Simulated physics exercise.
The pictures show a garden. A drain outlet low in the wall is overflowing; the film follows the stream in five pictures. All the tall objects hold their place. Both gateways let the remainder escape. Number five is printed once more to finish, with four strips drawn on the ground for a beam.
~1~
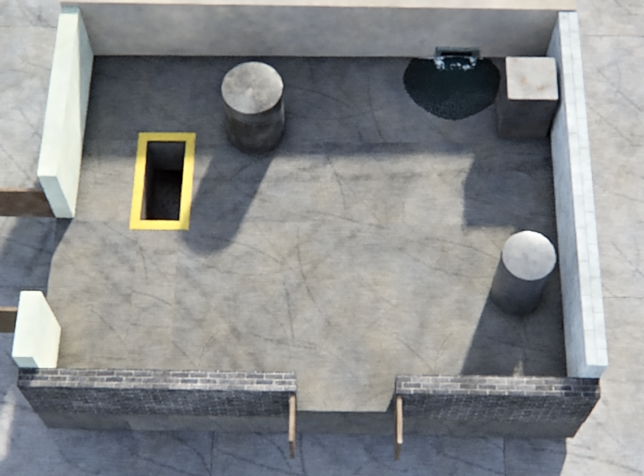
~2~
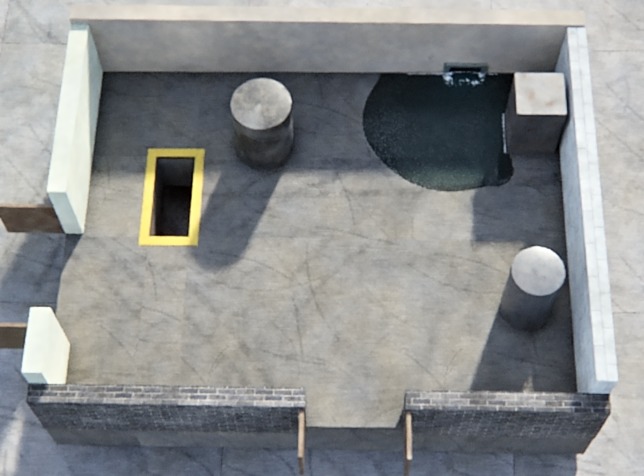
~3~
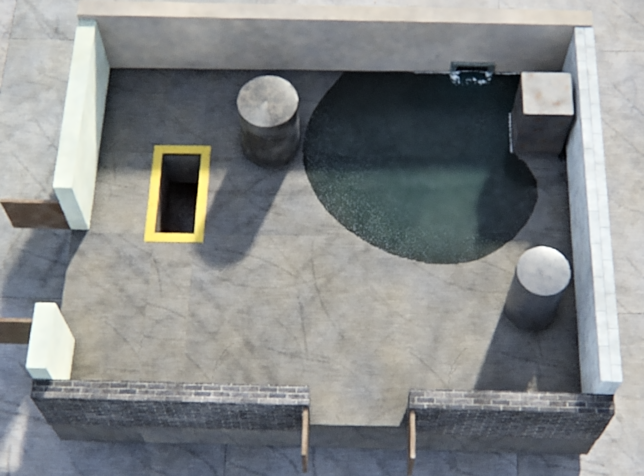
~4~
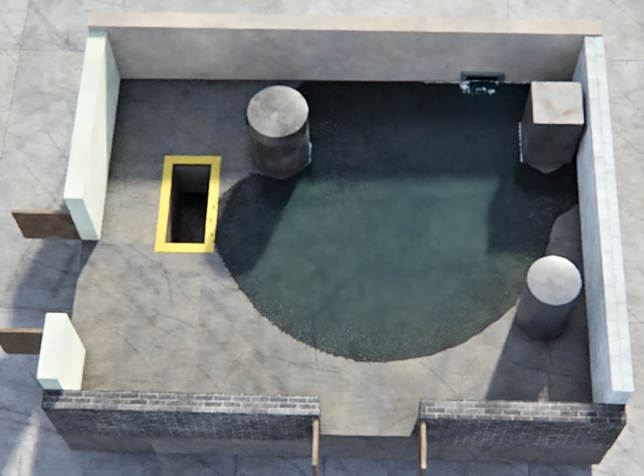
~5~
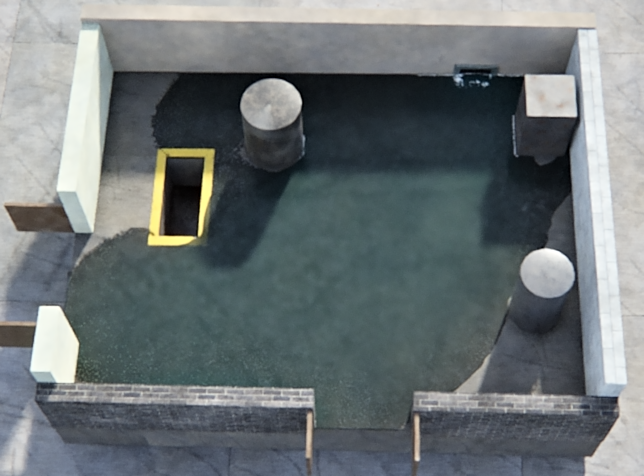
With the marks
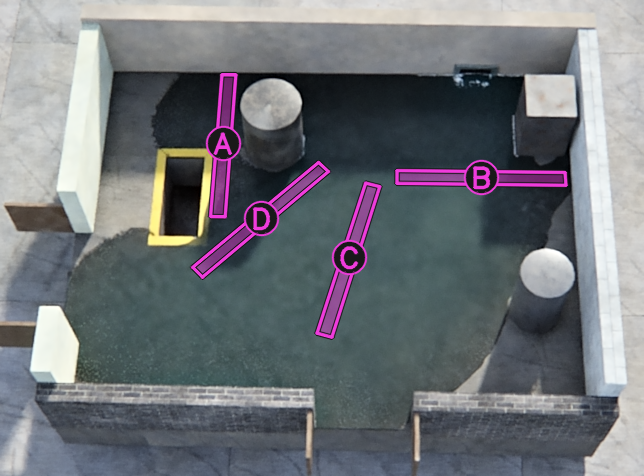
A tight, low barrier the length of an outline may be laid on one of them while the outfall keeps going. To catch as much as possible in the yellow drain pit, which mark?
Place B does it best.
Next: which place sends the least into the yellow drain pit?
A.
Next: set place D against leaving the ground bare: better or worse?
Worse.
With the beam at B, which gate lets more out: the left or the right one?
More leaves on the left.
On the marked copy, A from (217, 216) to (228, 74); B from (397, 176) to (565, 178); C from (324, 335) to (372, 184); D from (197, 272) to (323, 167).
If A is chosen, about 4 % of the stream runs into the yellow drain pit, about 95 % out by the gates.
If B is chosen, about 30 % of the stream runs into the yellow drain pit, about 70 % out by the gates.
If C is chosen, about 13 % of the stream runs into the yellow drain pit, about 87 % out by the gates.
If D is chosen, about 12 % of the stream runs into the yellow drain pit, about 88 % out by the gates.
